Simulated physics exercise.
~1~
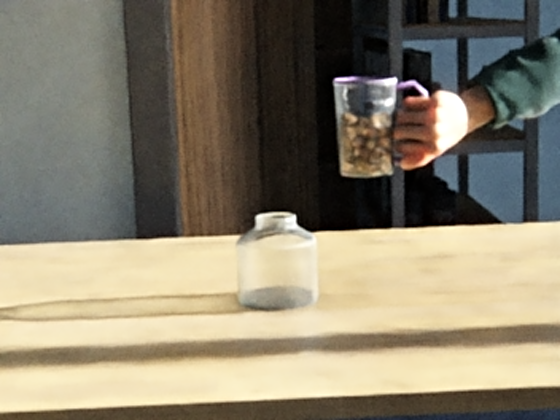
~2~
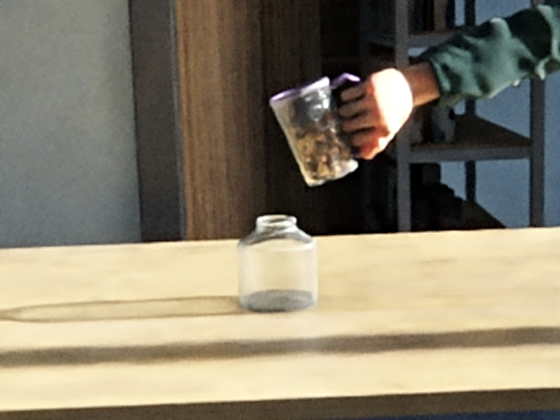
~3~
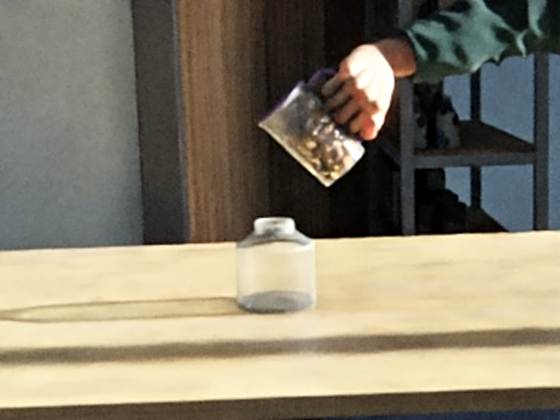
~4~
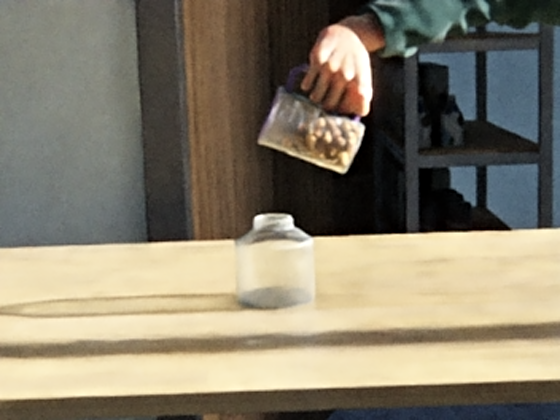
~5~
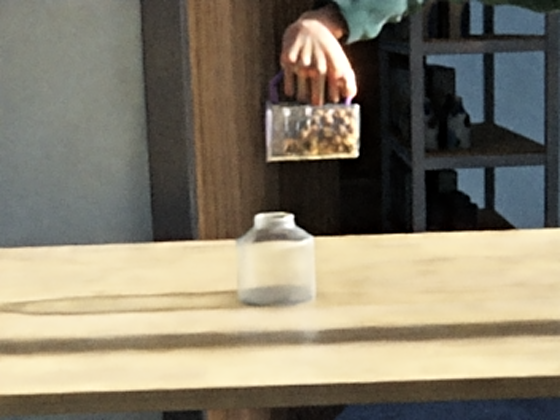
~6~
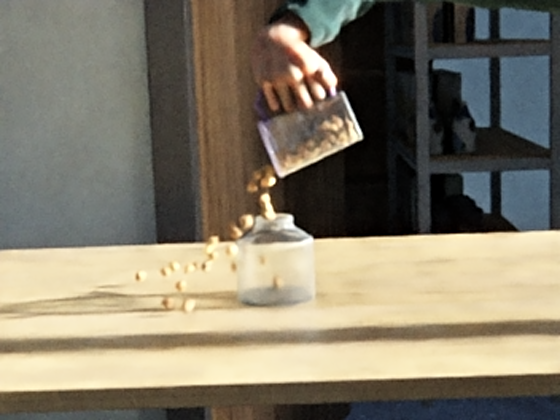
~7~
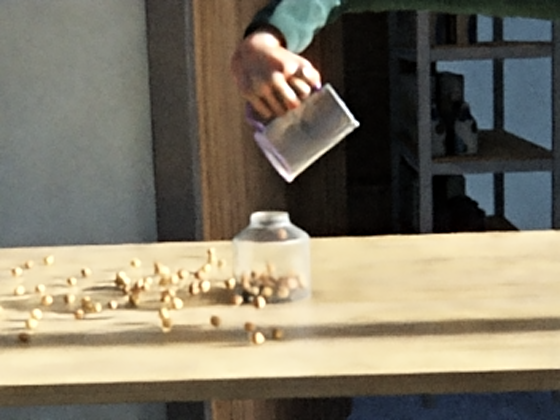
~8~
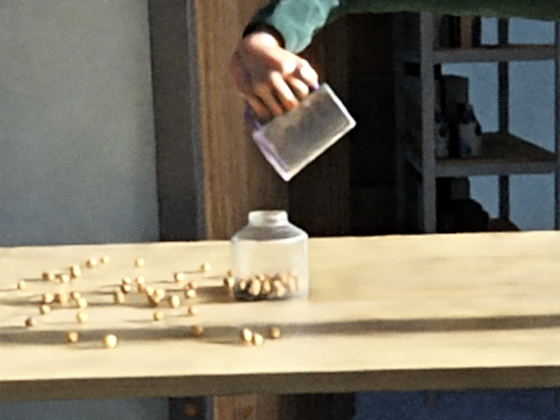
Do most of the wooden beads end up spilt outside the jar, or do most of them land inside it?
Most of the beads end up spilt outside the jar. Only a fair share lands inside it, and very few, if any, stay in the cup.
